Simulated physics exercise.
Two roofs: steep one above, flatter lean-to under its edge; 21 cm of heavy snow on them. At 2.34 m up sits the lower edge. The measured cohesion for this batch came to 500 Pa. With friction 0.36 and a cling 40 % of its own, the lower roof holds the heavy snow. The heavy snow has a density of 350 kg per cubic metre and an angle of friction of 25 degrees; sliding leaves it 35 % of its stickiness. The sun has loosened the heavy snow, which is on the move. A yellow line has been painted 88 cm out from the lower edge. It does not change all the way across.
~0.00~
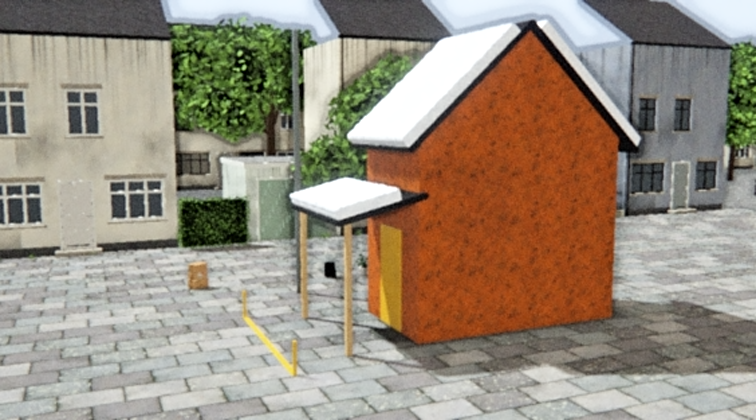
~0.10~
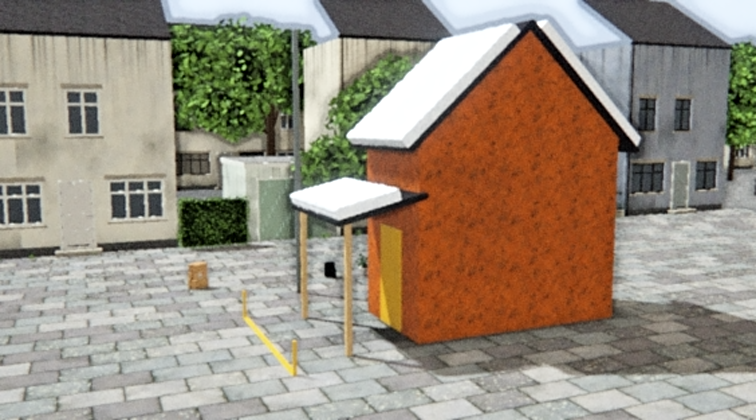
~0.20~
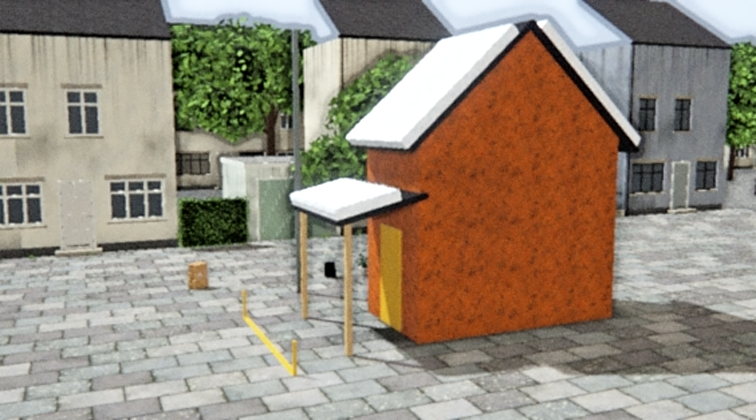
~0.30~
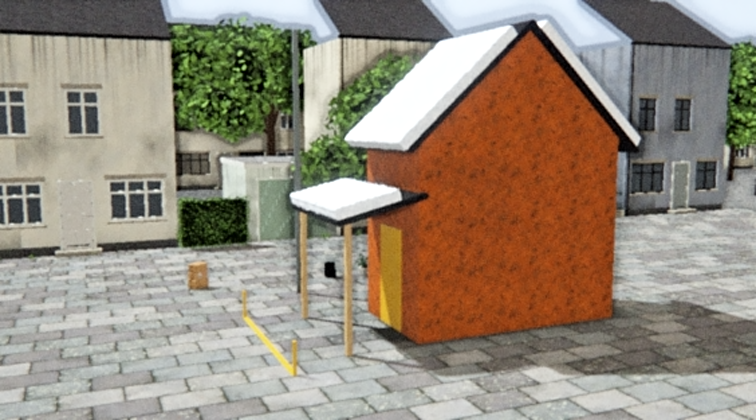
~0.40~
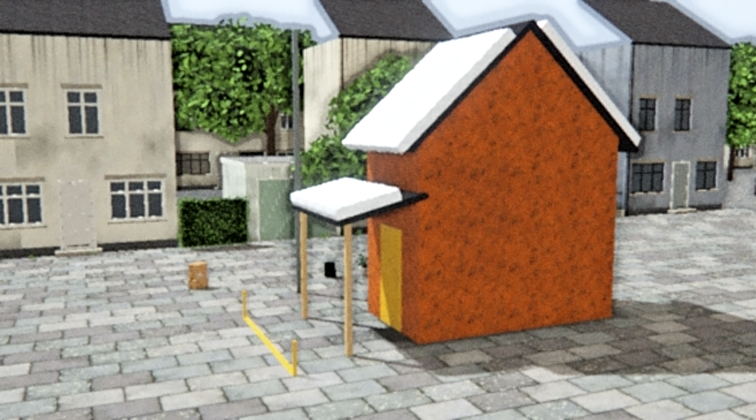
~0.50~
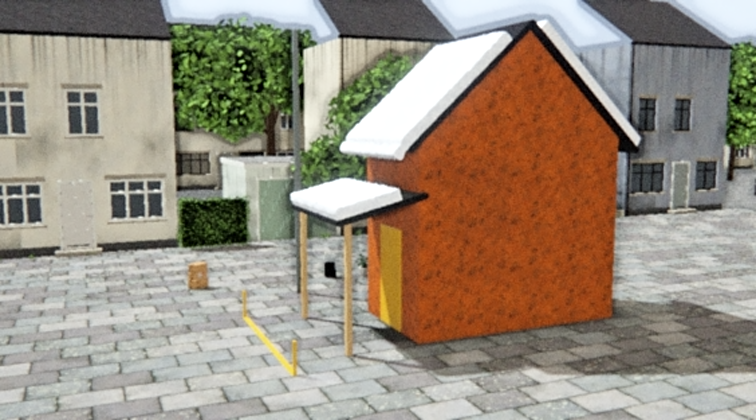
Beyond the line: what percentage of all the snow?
I would say close to 45 percent.
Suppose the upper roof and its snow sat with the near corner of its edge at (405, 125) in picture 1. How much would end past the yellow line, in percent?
In that case some 60 per cent.
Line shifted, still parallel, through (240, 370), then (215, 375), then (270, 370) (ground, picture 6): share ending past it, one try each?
Respectively about 22 in a hundred, 12 in a hundred and 35 in a hundred.
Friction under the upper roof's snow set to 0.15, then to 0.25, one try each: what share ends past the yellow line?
First some 70 %, after that some 65 %.
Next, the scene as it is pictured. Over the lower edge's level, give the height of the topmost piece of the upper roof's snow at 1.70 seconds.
At that moment the top of the snow is about 1.4 m above the lower edge.
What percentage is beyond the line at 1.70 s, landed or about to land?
0 percent.
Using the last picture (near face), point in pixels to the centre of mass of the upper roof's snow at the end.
Look near (287, 312) in the final picture.
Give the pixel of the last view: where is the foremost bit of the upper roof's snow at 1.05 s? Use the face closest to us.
Look roughly at (367, 193).
By 1.05 s, none is below the lower edge and 0 % is past the line.
By 1.70 s, none is below the lower edge and 0 % is past the line.
By 2.35 s, 47 % is below the lower edge and 24 % is past the line.
By 3.00 s, 66 % is below the lower edge and 44 % is past the line.
By 3.90 s, at the end, 67 % is below the lower edge and 45 % is past the line.
